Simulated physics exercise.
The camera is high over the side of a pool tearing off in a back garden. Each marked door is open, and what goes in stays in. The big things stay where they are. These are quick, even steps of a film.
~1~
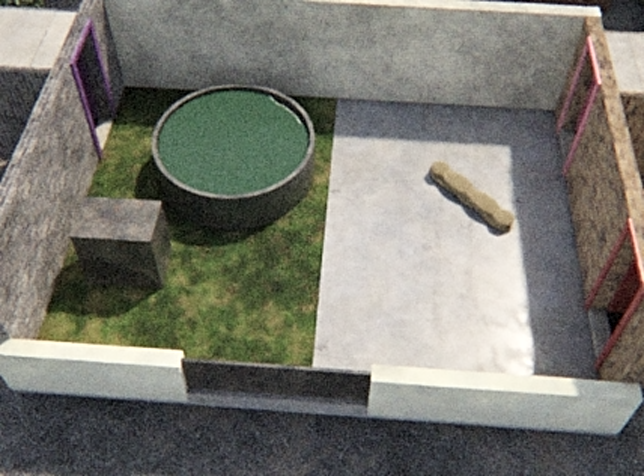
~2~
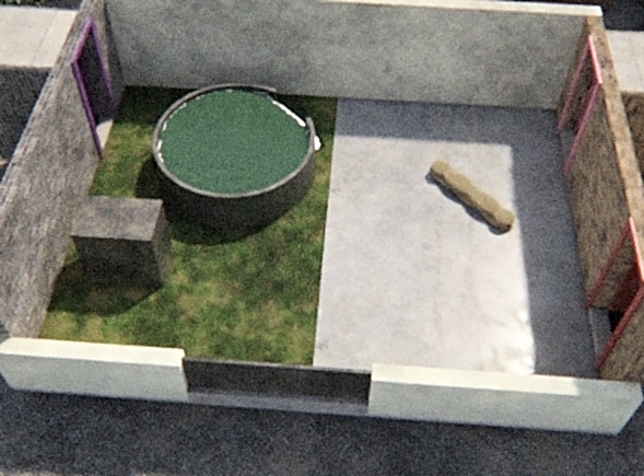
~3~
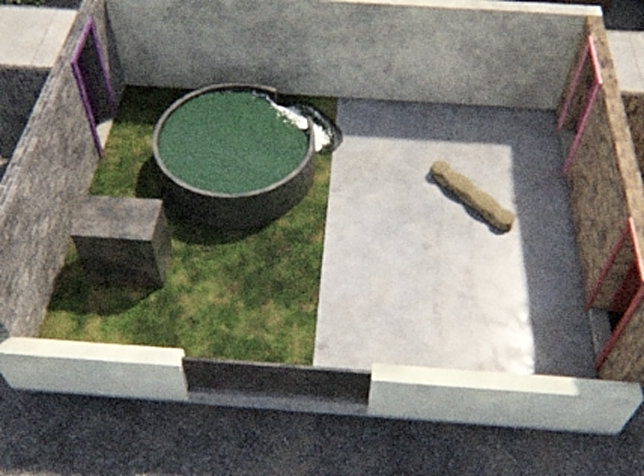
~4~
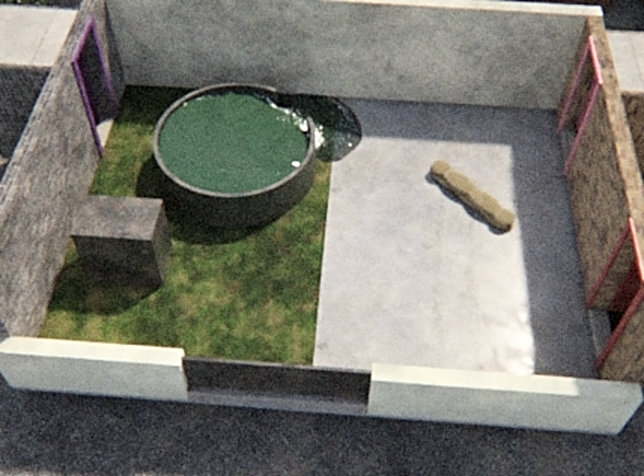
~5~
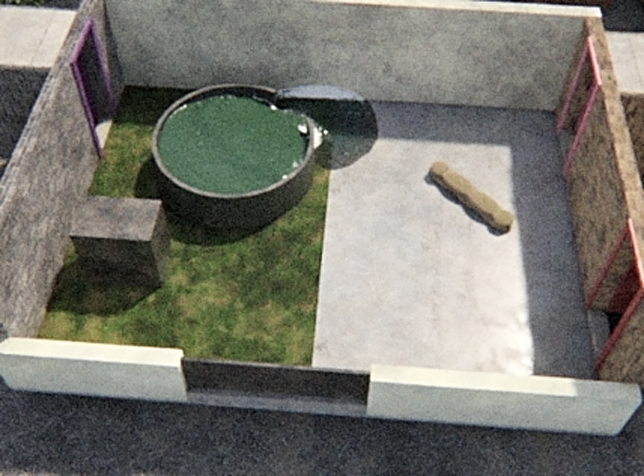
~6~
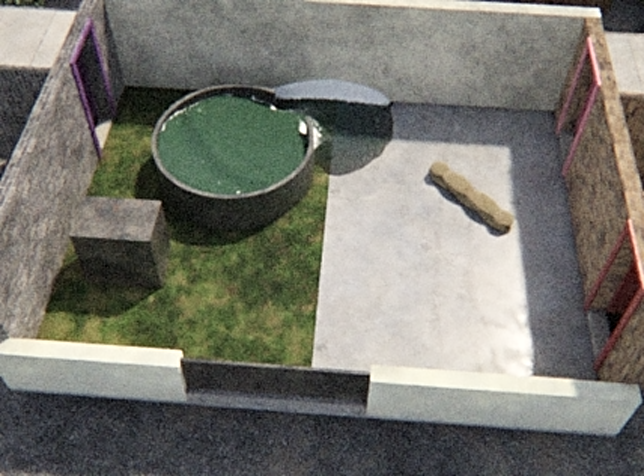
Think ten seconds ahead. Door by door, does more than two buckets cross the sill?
One by one: The red door admits no more than that; the purple door lets in a lot; the pink door lets in a lot.
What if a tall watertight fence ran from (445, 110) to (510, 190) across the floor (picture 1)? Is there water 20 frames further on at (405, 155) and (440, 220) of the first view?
In turn: Flooded, wet.
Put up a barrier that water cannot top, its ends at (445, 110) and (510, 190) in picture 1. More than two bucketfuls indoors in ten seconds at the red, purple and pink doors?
Then: Red keeps below it, purple goes over, pink lets less in.
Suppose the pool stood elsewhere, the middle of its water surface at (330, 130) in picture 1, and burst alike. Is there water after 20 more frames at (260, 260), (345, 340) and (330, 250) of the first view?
In that order: Free of water, free of water, not flooded.
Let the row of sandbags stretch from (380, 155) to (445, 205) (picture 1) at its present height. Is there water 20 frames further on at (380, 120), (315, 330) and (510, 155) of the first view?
In that order: Flooded, no water, flooded.
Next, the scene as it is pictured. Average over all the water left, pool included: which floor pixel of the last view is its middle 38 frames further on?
I would point to (350, 183).
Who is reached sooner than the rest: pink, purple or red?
It is the pink one.
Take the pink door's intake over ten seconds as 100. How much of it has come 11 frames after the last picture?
Roughly 0 per cent.
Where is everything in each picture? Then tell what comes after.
In the first picture, still water in the round pool at (234, 141).
In the second picture, water pours out on the round pool's far side and has run to a hidden place.
In the third picture, the front is at a hidden place, out from the gap on the round pool's far side.
In the fourth picture, the front is at (331, 98), out from the gap on the round pool's far side.
In the fifth picture, the front is at (365, 103), out from the gap on the round pool's far side.
In the sixth picture, the front is at (388, 103), out from the gap on the round pool's far side.
A moment on, water covers 15 % of the floor; the red door not reached, the purple door not reached, the pink door not reached.
Next, water covers 25 % of the floor; the red door not reached, the purple door not reached, the pink door under two buckets in.
Then, water covers 35 % of the floor; the red door wet at the sill, nothing in, the purple door wet at the sill, nothing in, the pink door over two buckets in.
Later, water covers 60 % of the floor; the red door wet at the sill, nothing in, the purple door under two buckets in, the pink door far over two buckets in.
In the end, water covers 95 % of the floor; the red door wet at the sill, nothing in, the purple door over two buckets in, the pink door far over two buckets in.
